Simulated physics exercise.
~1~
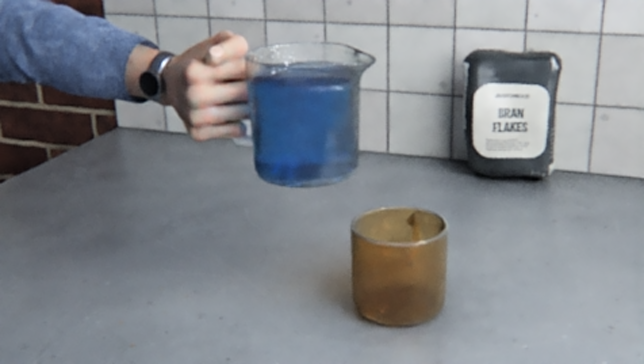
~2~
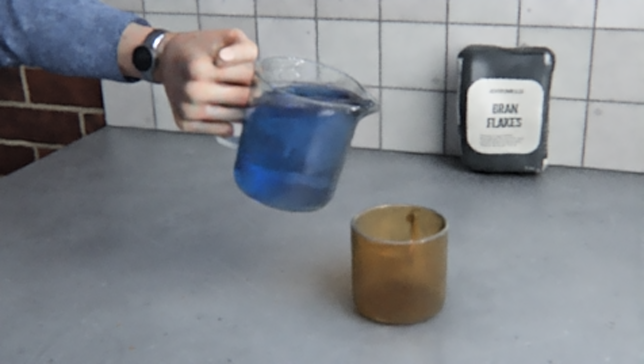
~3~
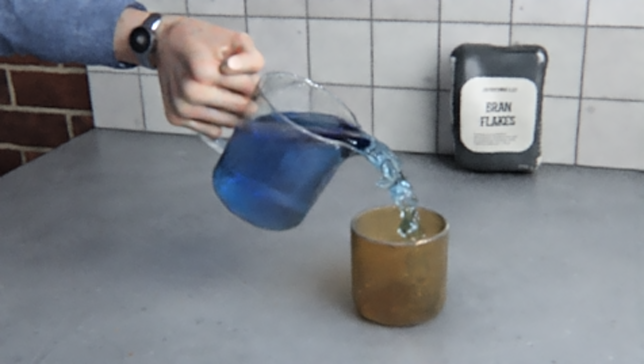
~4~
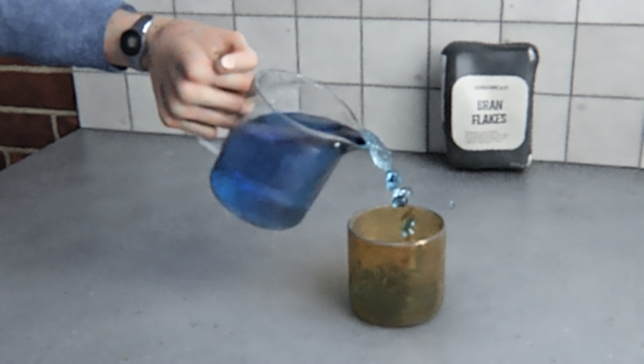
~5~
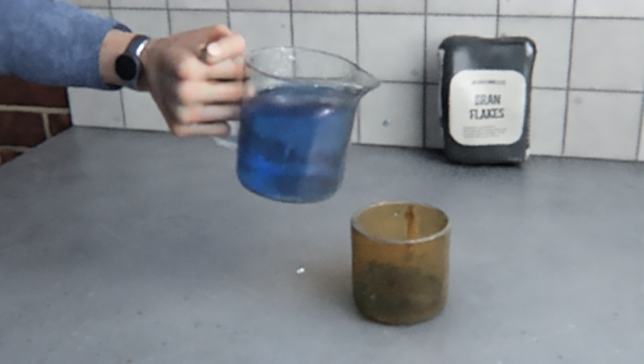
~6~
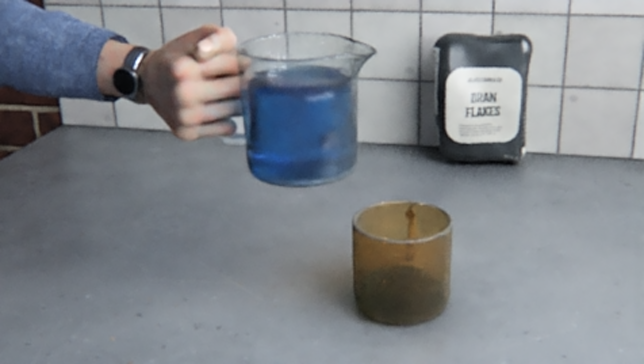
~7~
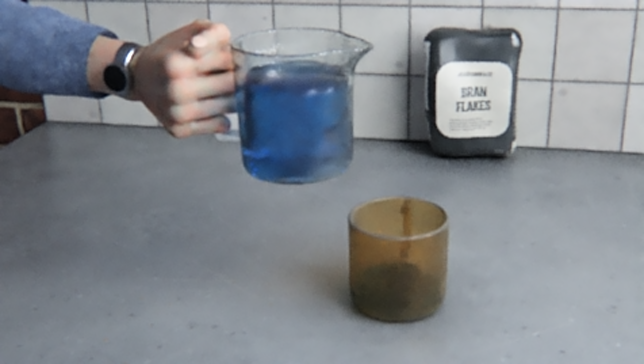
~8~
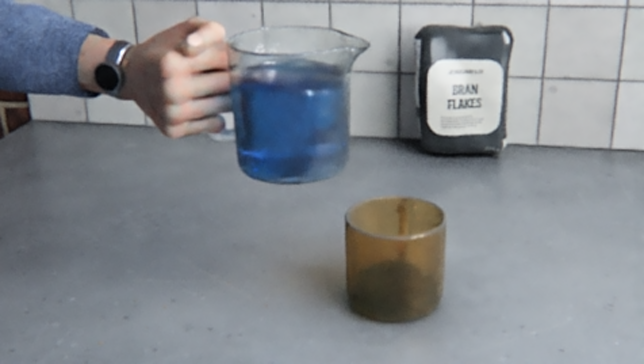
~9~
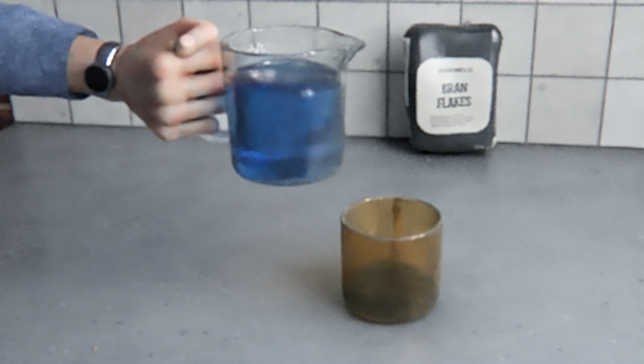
A hand tipped a glass pitcher of blue liquid to the right and poured a short stream into an amber cup on a gray counter, then leveled it again, leaving the cup partly filled and plenty still in the pitcher.
